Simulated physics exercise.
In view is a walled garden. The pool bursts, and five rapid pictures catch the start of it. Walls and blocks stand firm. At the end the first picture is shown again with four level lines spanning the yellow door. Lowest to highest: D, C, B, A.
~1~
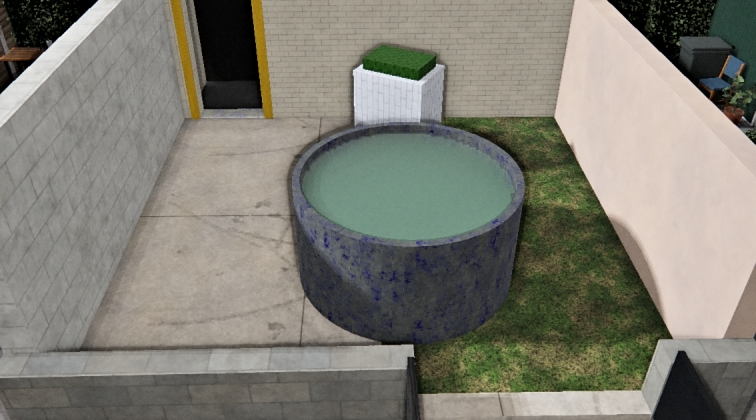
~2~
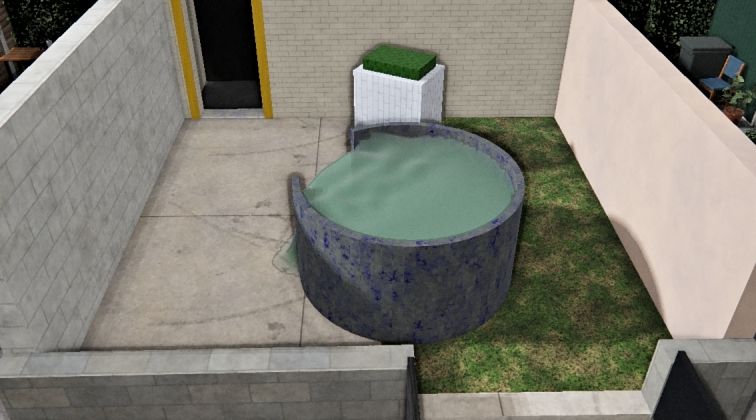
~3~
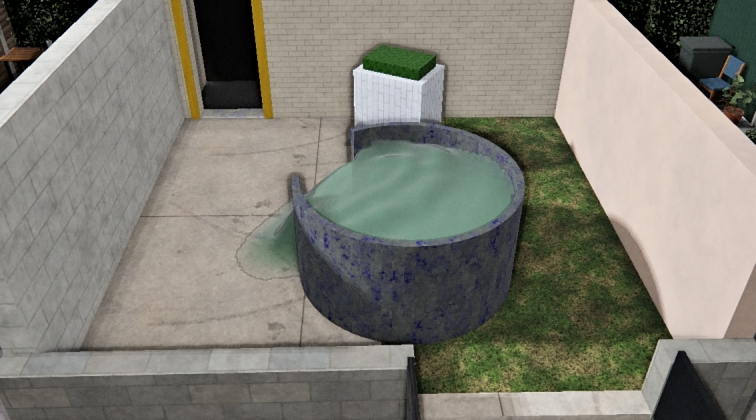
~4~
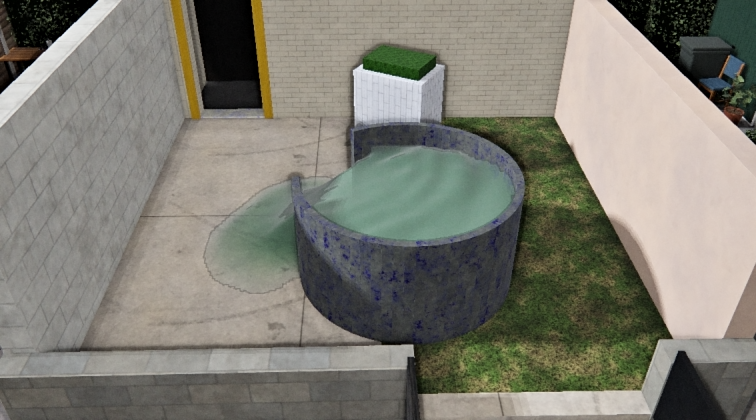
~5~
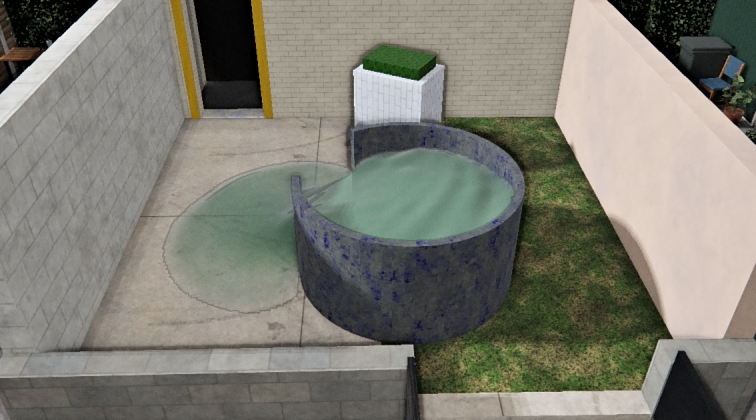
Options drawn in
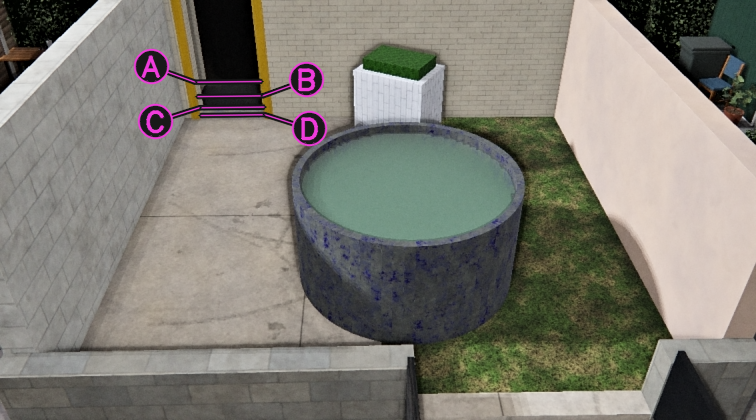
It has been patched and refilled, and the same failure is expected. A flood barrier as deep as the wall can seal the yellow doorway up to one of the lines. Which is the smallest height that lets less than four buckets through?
The limit is A.
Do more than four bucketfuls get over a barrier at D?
Yes, it does.
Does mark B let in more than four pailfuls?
Yes, it does.
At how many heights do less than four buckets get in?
One.
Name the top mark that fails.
That is mark B.
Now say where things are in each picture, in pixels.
The first frame shows water in the pool at rest, its middle at (408, 182); foot of the yellow doorway at (233, 118); open gate at (538, 337).
In the second frame, 2 % of the ground under water, visible out to (292, 267).
In the third frame, 5 % of the ground under water, visible out to (250, 264).
In the fourth frame, 9 % of the ground under water, visible out to (215, 265).
In the fifth frame, 17 % of the ground under water, visible out to (249, 173).
In magenta, A at (228, 81); B at (230, 96); C at (231, 107); D at (232, 115); from the bottom up D, C, B, A.
With A, a bucket or two gets in.
With B, about 11 bucketfuls get in.
With C, dozens of bucketfuls pour in.
With D, dozens of bucketfuls pour in.
